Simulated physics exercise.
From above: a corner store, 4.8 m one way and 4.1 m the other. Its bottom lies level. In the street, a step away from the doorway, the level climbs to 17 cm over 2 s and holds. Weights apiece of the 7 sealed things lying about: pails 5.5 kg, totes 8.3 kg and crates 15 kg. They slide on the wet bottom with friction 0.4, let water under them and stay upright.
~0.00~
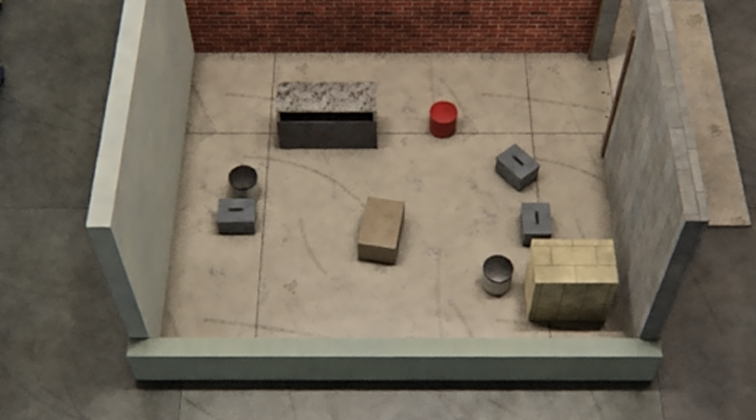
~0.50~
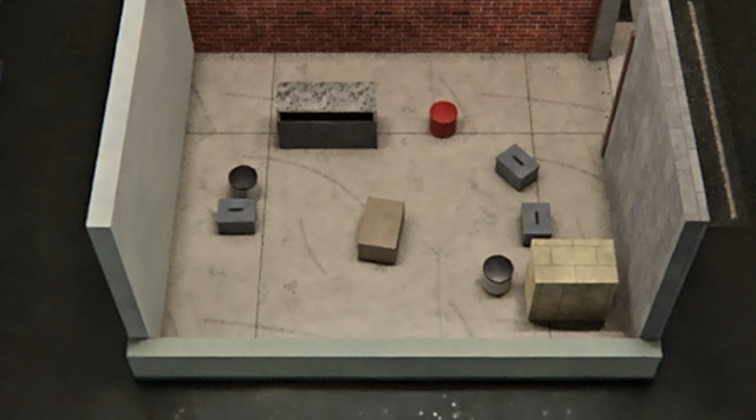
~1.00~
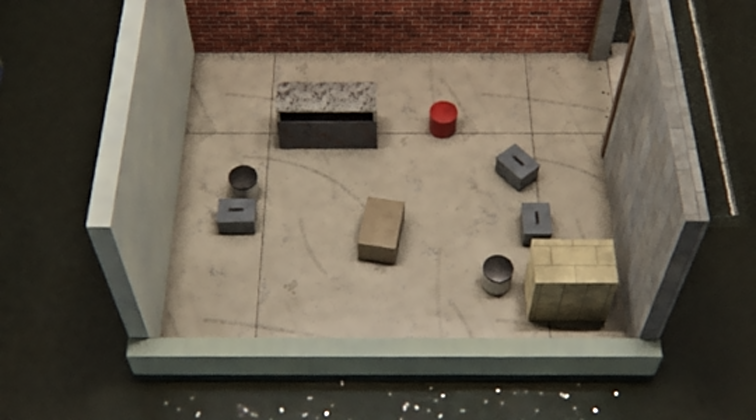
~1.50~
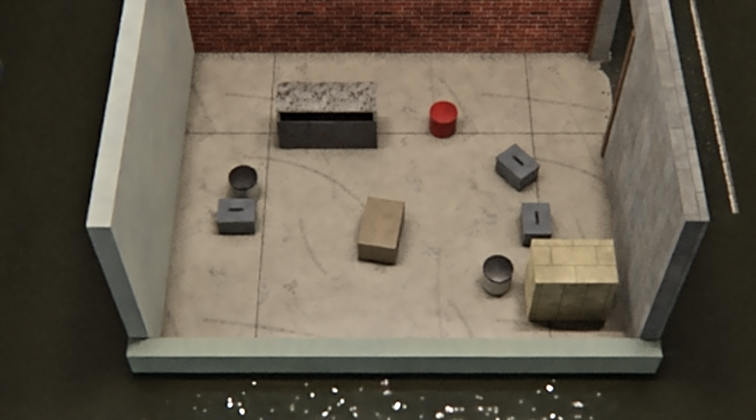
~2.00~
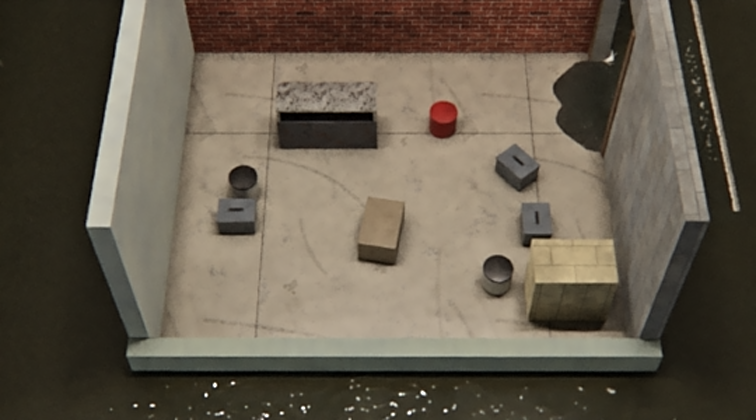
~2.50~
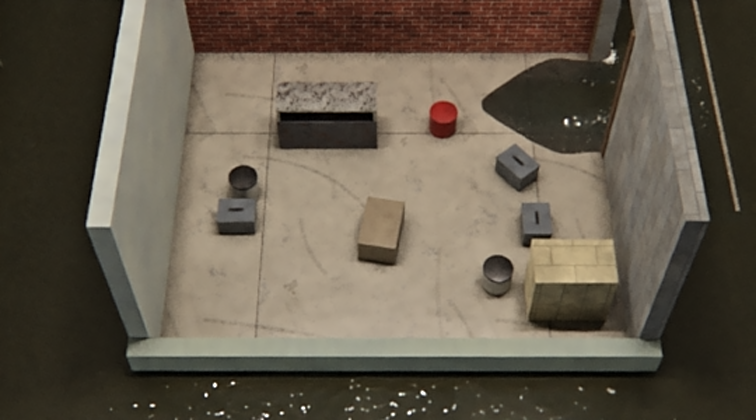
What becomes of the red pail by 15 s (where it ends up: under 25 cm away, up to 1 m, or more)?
Red pail ends far away.
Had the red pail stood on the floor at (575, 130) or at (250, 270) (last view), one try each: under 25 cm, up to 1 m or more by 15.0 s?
In that order: It travels far; it gets carried off.
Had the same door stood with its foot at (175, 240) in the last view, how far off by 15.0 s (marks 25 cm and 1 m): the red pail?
Then the red pail moves a short way.
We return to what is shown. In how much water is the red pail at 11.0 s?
Roughly 6 cm.
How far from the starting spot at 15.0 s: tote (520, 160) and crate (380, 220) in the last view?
In that order: 80 cm, 30 cm.
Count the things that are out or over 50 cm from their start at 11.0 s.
I count 2.
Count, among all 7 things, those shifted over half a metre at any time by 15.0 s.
That makes 5.
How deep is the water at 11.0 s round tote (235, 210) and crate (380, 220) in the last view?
About 8 and 3 cm.
After 3.5 s the red pail is near (428, 114), 0.2 m from its start, aground; 0 afloat.
After 6.8 s the red pail is near (384, 148), 0.8 m from its start, aground; 0 afloat.
After 11.0 s the red pail is near (292, 166), 1.8 m from its start, aground; 2 afloat.
After 15.0 s the red pail is near (303, 148), 1.6 m from its start, afloat; 7 afloat.
